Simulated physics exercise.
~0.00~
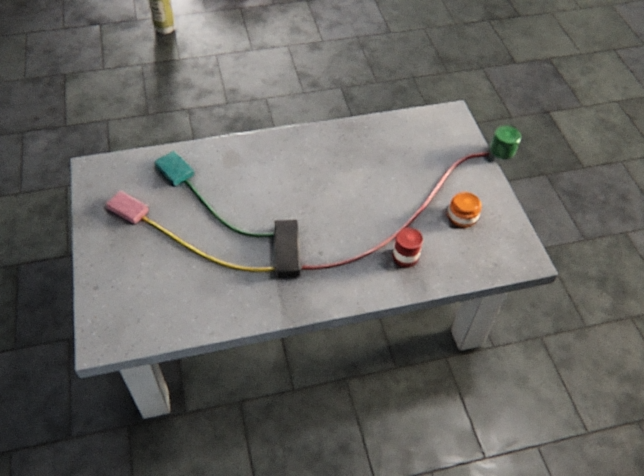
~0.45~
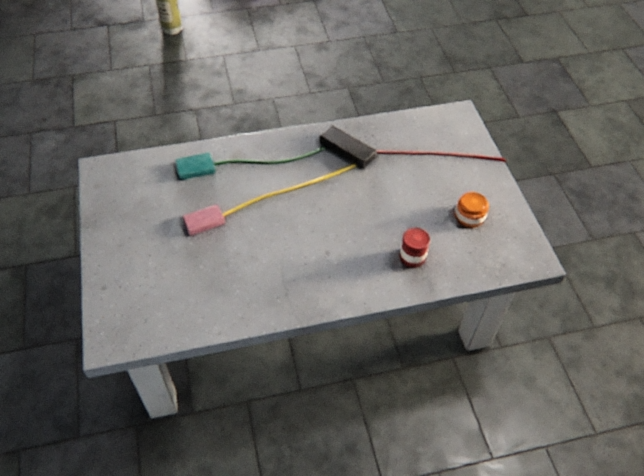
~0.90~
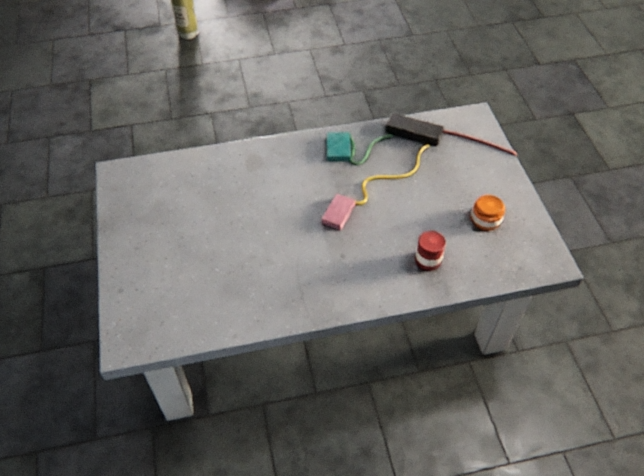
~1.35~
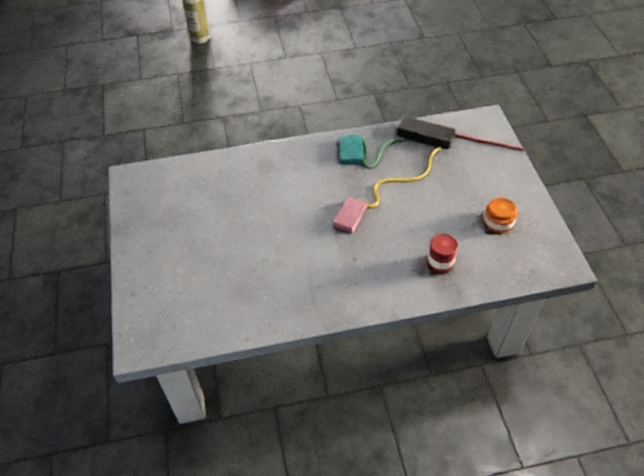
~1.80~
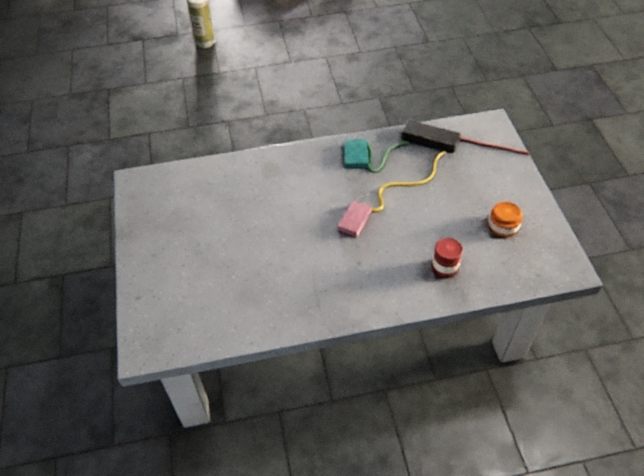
The clip opens on a gray table where a black strip is joined by cables to a pink block, a teal block and a green canister at the right edge, with red and orange jars nearby. The green canister drops out of view, and the black strip swings toward the back right, its red cable pulled straight over the edge. The pink and teal blocks trail after it to the right, and their cables go slack and curvy. Everything then settles, with the strip near the back right edge and both jars still in their places.
